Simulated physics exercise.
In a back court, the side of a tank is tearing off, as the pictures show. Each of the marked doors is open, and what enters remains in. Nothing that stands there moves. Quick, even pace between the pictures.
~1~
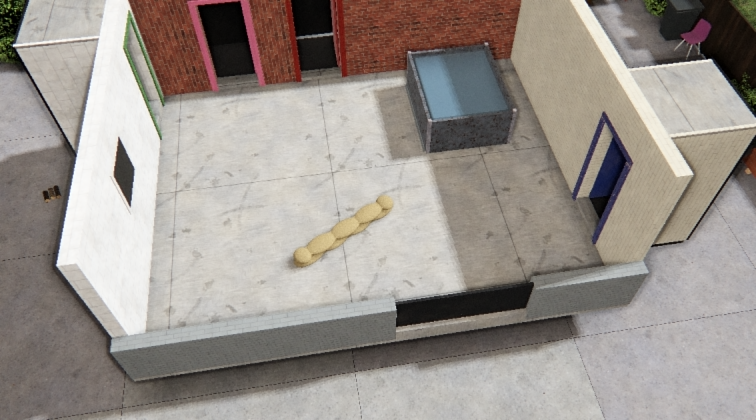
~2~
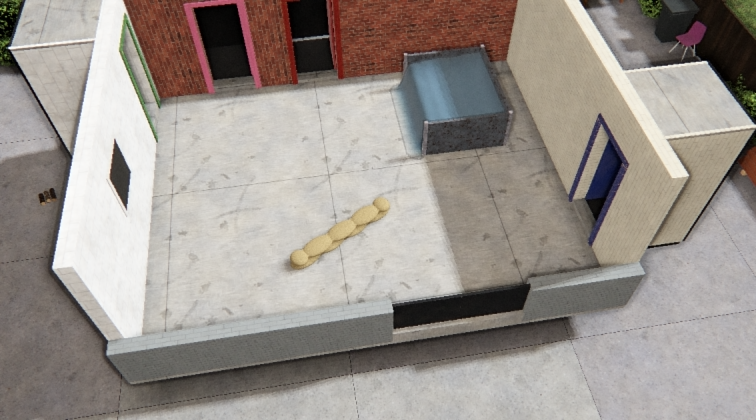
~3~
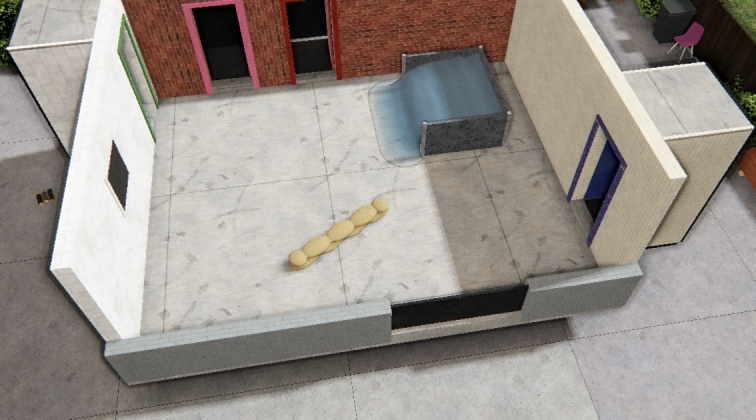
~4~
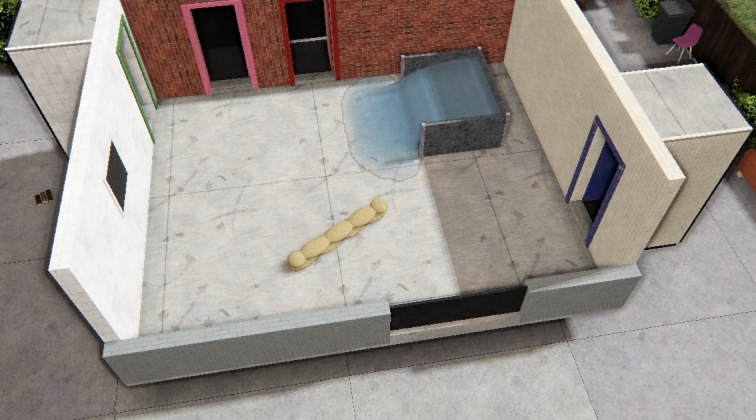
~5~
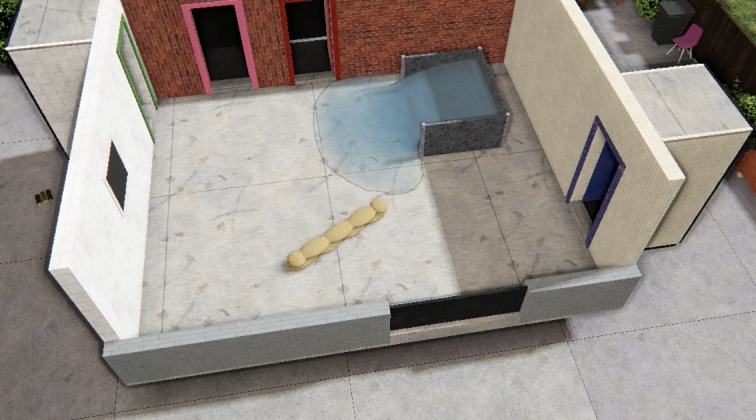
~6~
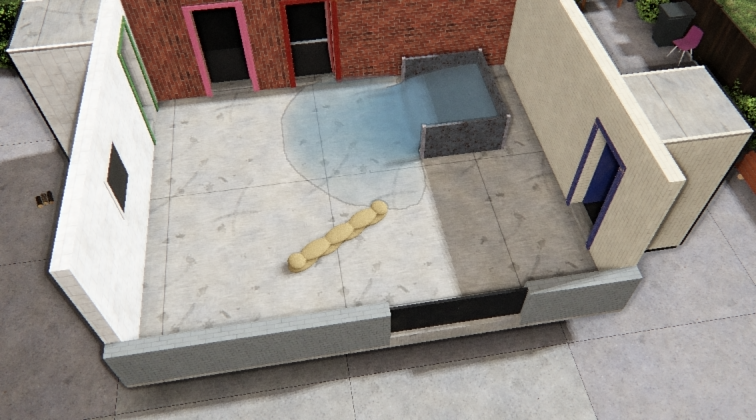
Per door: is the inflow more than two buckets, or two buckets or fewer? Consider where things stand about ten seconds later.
My prediction: The red door will pass more than two buckets, the blue door will pass two buckets at most, the green door will pass more than two buckets, the pink door will pass two buckets at most.
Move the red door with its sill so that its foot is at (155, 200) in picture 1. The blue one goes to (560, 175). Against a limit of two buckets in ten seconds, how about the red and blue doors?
Well, the red one crosses the threshold, and the blue one stays short of the threshold.
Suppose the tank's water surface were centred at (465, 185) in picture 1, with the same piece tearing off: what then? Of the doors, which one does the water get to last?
It's the blue-painted one.
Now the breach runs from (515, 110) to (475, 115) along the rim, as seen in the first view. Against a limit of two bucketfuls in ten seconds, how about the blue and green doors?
Well, blue door is swamped, while green door is safe.
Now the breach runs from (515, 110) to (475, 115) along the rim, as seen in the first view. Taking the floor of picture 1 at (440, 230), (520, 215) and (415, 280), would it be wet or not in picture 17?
Sequence: Wetted / wetted / wetted.
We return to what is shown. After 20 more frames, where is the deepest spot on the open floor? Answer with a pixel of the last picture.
My best guess is roughly (138, 361).
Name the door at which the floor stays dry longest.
My answer: The blue one.
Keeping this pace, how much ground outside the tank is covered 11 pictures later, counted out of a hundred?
I reckon around 50 %.
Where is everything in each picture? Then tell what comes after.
The first frame shows still water in the tank at (459, 84).
In the second frame, water pours out at (416, 108) and has run to (395, 87).
In the third frame, the front is at (384, 84), out from the gap at (414, 111).
In the fourth frame, water pours out at (413, 113) and has run to (361, 81).
In the fifth frame, the front is at (322, 97), out from the gap at (413, 114).
In the sixth frame, water pours out at (413, 116) and has run to (286, 118).
A moment on, water covers 40 % of the floor; the red door under two buckets in, the blue door not reached, the green door not reached, the pink door wet at the sill, nothing in.
Next, water covers 50 % of the floor; the red door over two buckets in, the blue door not reached, the green door under two buckets in, the pink door wet at the sill, nothing in.
Then, water covers 55 % of the floor; the red door over two buckets in, the blue door not reached, the green door over two buckets in, the pink door wet at the sill, nothing in.
Later, water covers 70 % of the floor; the red door over two buckets in, the blue door not reached, the green door far over two buckets in, the pink door under two buckets in.
In the end, water covers 95 % of the floor; the red door over two buckets in, the blue door under two buckets in, the green door far over two buckets in, the pink door under two buckets in.
